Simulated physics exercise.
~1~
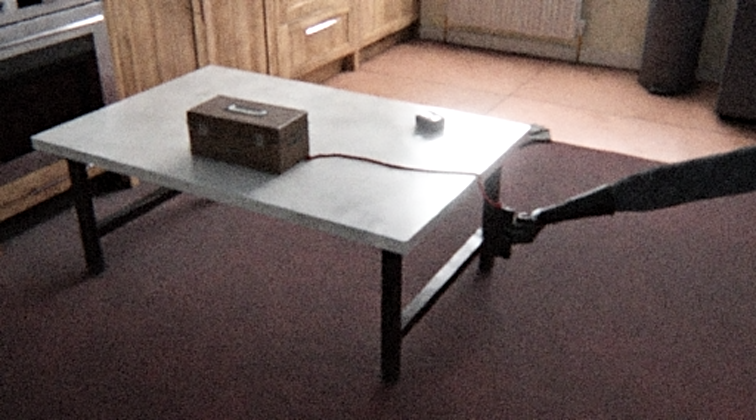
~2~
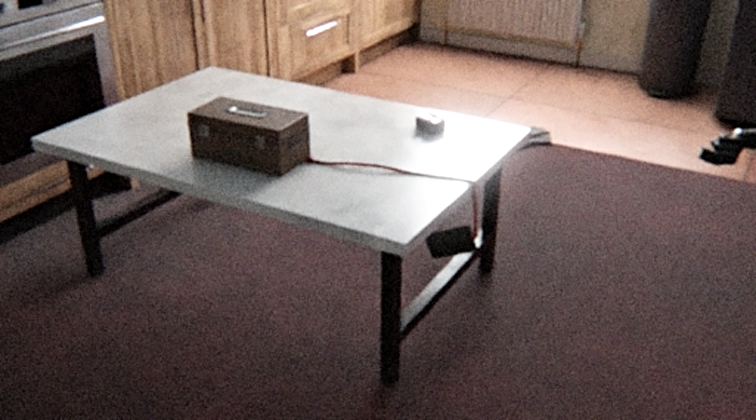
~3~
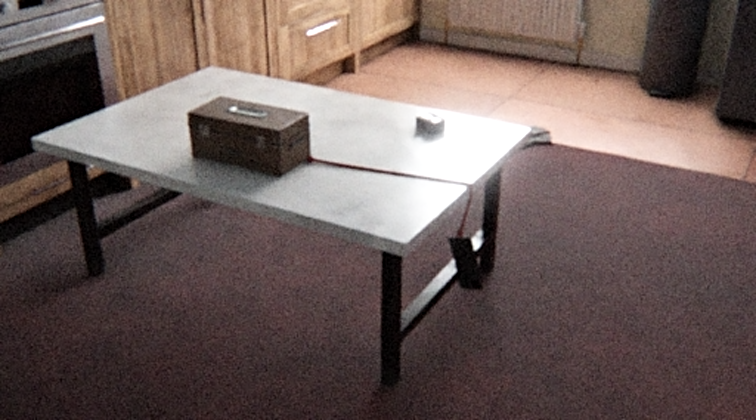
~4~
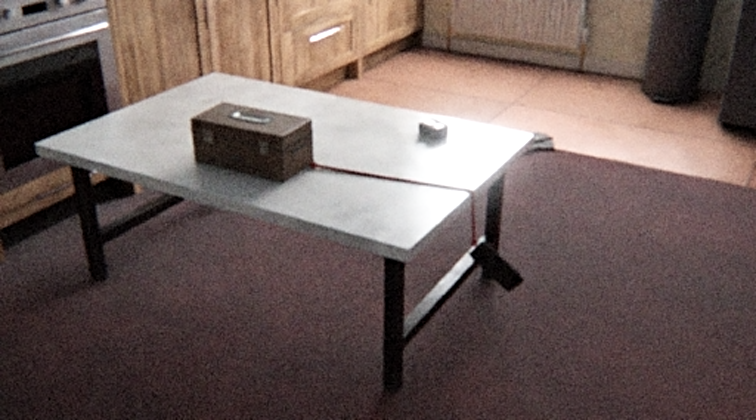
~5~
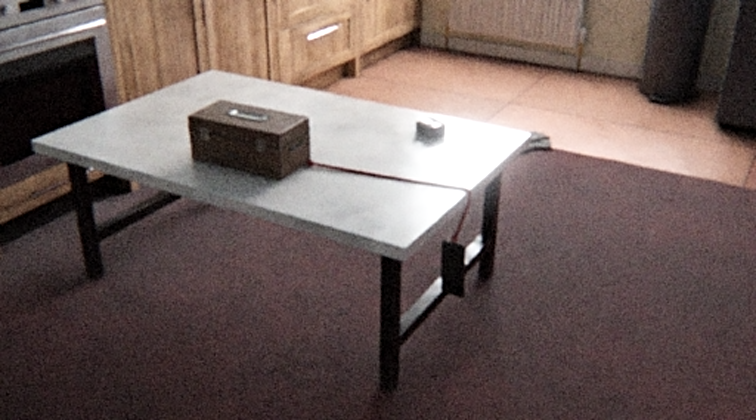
A black phone was let go beside a low table by a hand that drew back to the right, and it swung and twisted on its cord below the tabletop, still hanging in the air at the end while the brown toolbox and small grey box stayed put.
